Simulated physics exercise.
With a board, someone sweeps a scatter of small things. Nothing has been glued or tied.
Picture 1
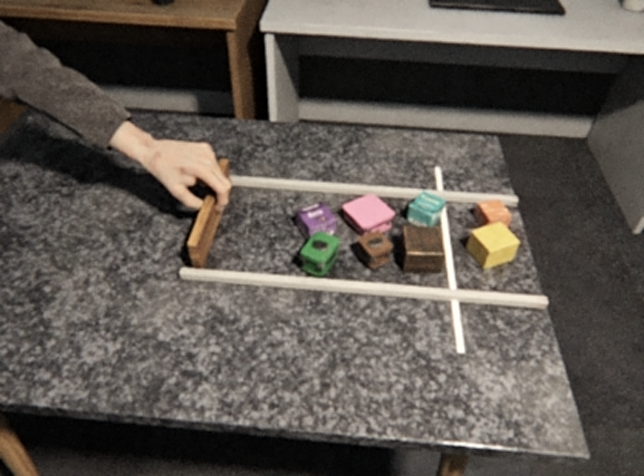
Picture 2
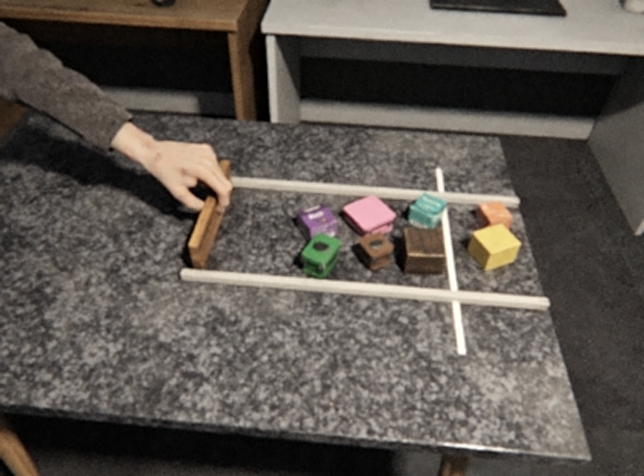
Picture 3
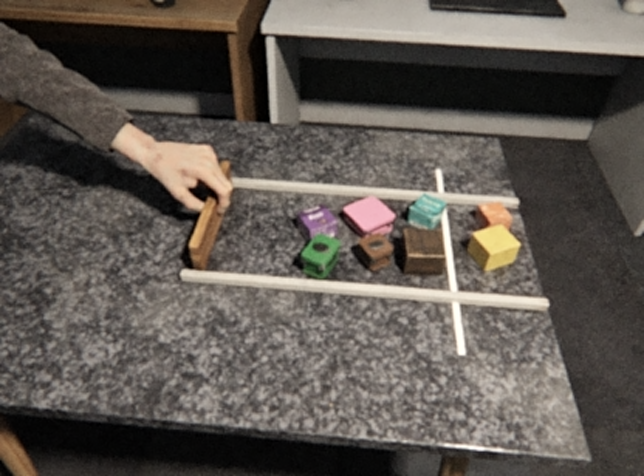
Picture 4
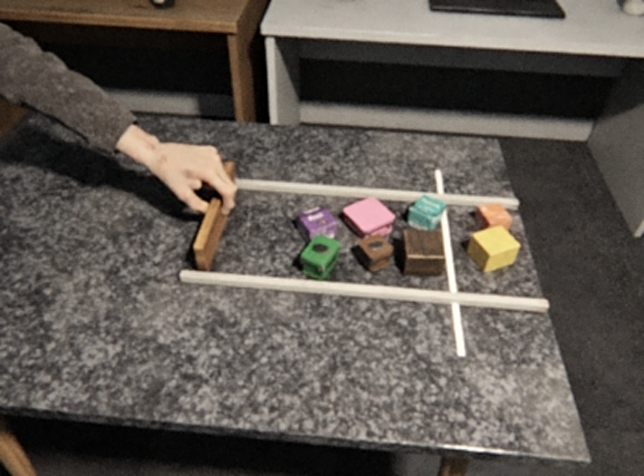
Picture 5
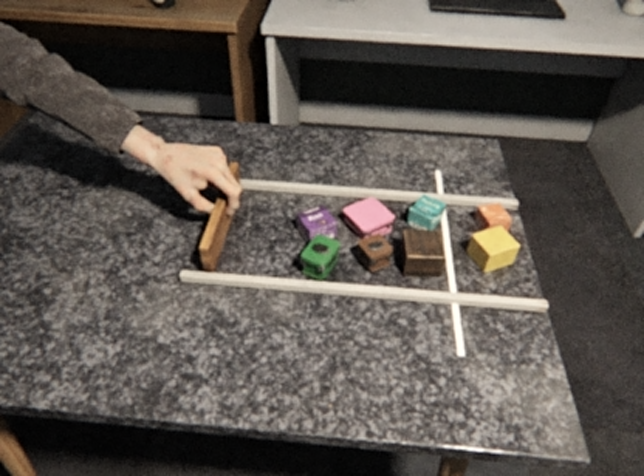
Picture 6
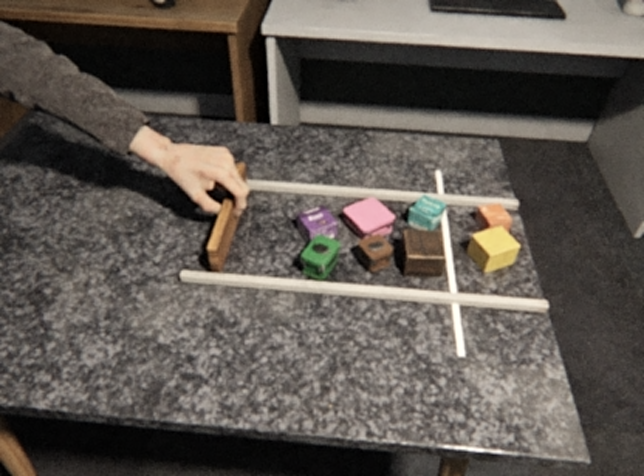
A hand slid a wooden board a short way to the right between two pale rails on a speckled table, while the small colourful blocks ahead of it, some beyond a white strip, stayed put.
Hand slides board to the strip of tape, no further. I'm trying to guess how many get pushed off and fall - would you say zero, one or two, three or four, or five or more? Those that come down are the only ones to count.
Fallen: A lone one or a pair.
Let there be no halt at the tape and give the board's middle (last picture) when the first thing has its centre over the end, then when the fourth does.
The first one at (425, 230), the next at (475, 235).
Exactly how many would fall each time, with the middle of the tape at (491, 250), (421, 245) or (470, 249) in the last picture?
Result per try: 4; 0; 3.
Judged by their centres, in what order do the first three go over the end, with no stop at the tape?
You'd get the yellow block first, then the orange box, and the black block after that.
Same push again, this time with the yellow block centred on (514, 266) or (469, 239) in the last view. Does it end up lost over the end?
Gone; Safe.
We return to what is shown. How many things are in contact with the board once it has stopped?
It adds up to 3.
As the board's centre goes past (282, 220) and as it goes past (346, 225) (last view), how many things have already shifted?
So 0, and at the other place 5.
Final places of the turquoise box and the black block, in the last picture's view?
You'll find the turquoise box at roughly (496, 209) and the black block at roughly (525, 264).
Early on, none off yet; orange box at rest near (493, 220); yellow block at rest near (493, 249); turquoise box at rest near (427, 214).
A while later, none off yet; orange box at rest near (493, 220); yellow block at rest near (493, 249); turquoise box travelled a little near (437, 210).
Further along, none off yet; orange box moving near (498, 221); yellow block travelled about its own width near (525, 249); turquoise box travelled about its own width near (467, 206).
Finally, the number that fall off is one or two; lost, yellow block.
